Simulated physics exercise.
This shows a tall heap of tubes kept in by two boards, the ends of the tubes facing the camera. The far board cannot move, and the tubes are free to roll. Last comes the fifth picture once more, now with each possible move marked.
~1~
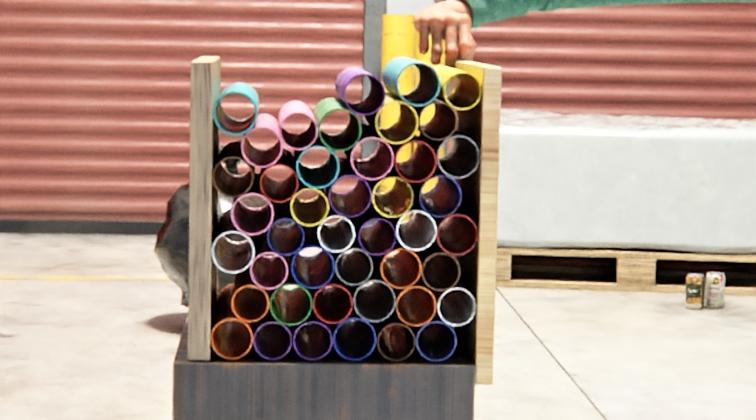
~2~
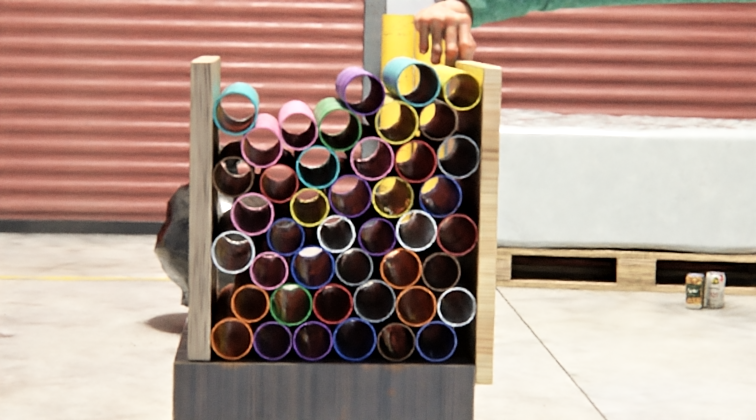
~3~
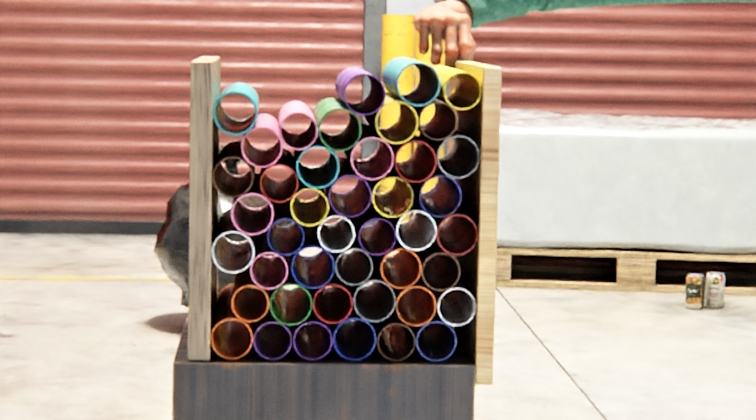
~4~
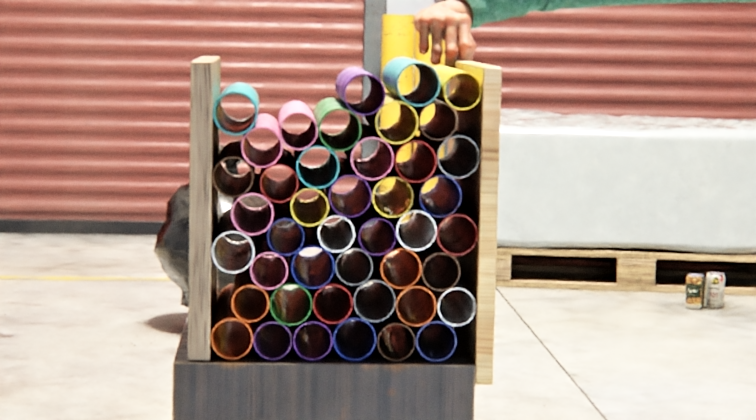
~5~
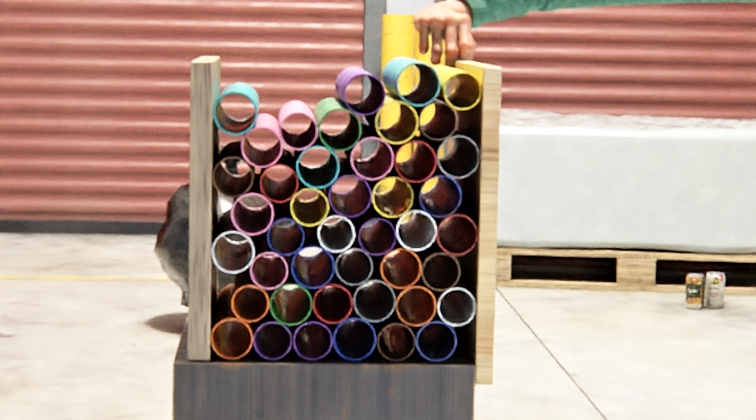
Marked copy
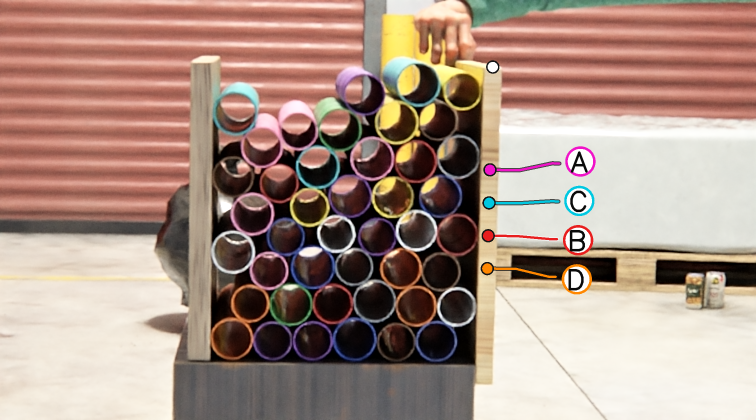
The video shows a tall heap of colourful tubes stacked between two upright boards, their open ends facing the camera, while a hand rests on yellow tubes at the top right; nothing visibly moves throughout.
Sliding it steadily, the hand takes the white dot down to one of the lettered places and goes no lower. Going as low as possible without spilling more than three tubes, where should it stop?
No lower than A.
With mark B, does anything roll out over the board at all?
Yes.
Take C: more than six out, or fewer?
At C, fewer than six.
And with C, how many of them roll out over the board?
With C, four.
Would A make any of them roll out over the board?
Yes, at A.
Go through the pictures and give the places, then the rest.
In the first picture, a brown tube (438, 121); a yellow tube (463, 90); side board (470, 210).
In the second picture, side board (470, 210); an orange tube (232, 339).
In the third picture, a blue tube (436, 341); a green tube (291, 304).
In the fourth picture, a grey tube (353, 266); a white tube (337, 233).
In the fifth picture, a purple tube (350, 196); a grey tube (458, 156); a brown tube (438, 121).
On the marked copy, A at (490, 169); B at (488, 236); C at (489, 203); D at (488, 269); the white dot at (493, 67).
Following A. Soon after the start, top of the board (481, 117).
Later, top of the board (480, 169).
In the end, top of the board (480, 169), one out over the board.
As for the rest, B four out over the board; C four out over the board; D more than three out over the board.
